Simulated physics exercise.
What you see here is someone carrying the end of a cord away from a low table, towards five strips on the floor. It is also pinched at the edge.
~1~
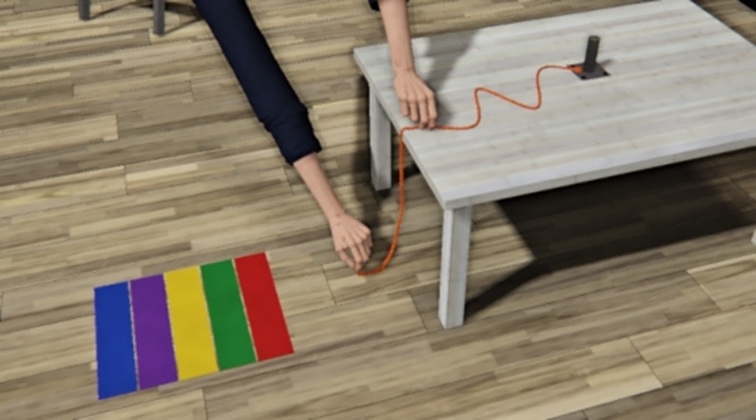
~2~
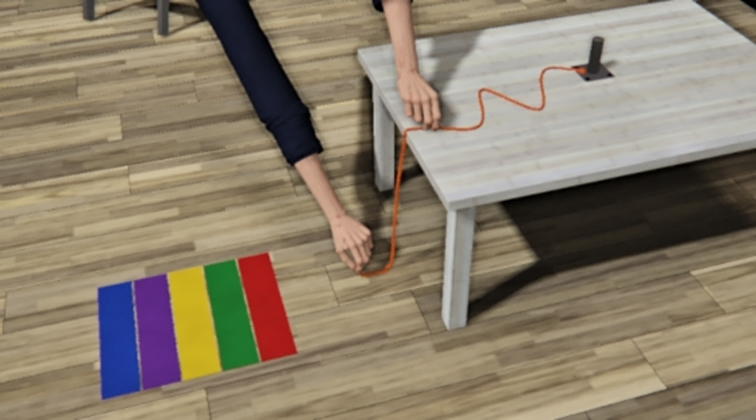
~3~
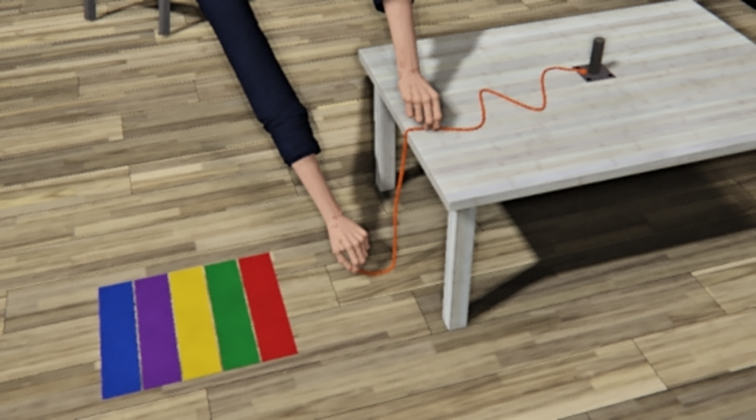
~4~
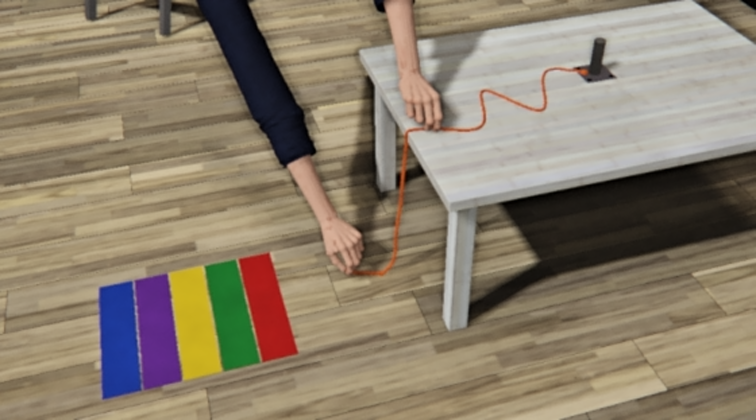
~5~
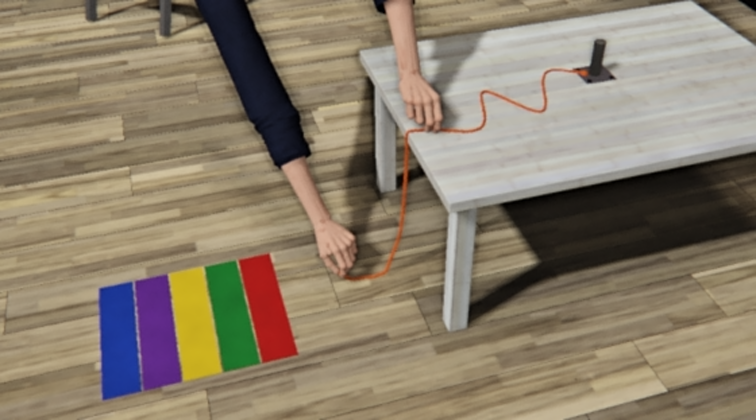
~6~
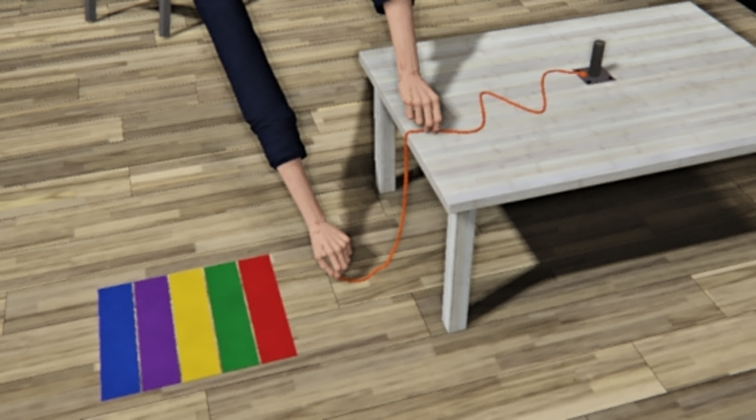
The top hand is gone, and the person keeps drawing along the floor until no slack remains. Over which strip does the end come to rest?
Over the blue strip.
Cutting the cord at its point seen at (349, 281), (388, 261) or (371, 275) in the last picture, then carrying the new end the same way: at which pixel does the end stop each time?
The pixels come out at around (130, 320), (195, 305) and (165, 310), one per try.
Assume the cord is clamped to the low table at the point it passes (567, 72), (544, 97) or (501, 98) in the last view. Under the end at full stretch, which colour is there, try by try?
First try blue, second purple, third yellow.
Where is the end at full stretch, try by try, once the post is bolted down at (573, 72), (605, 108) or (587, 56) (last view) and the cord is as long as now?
Close to (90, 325), (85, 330) and (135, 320) in that order.
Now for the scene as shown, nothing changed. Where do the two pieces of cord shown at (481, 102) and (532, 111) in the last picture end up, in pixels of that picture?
At (410, 127) for the first, at (478, 107) for the second.
Soon after, end near (183, 307); over yellow.
Then, end near (138, 317); over purple.
At full stretch, end near (111, 322); over blue. It gets as far as the blue strip.
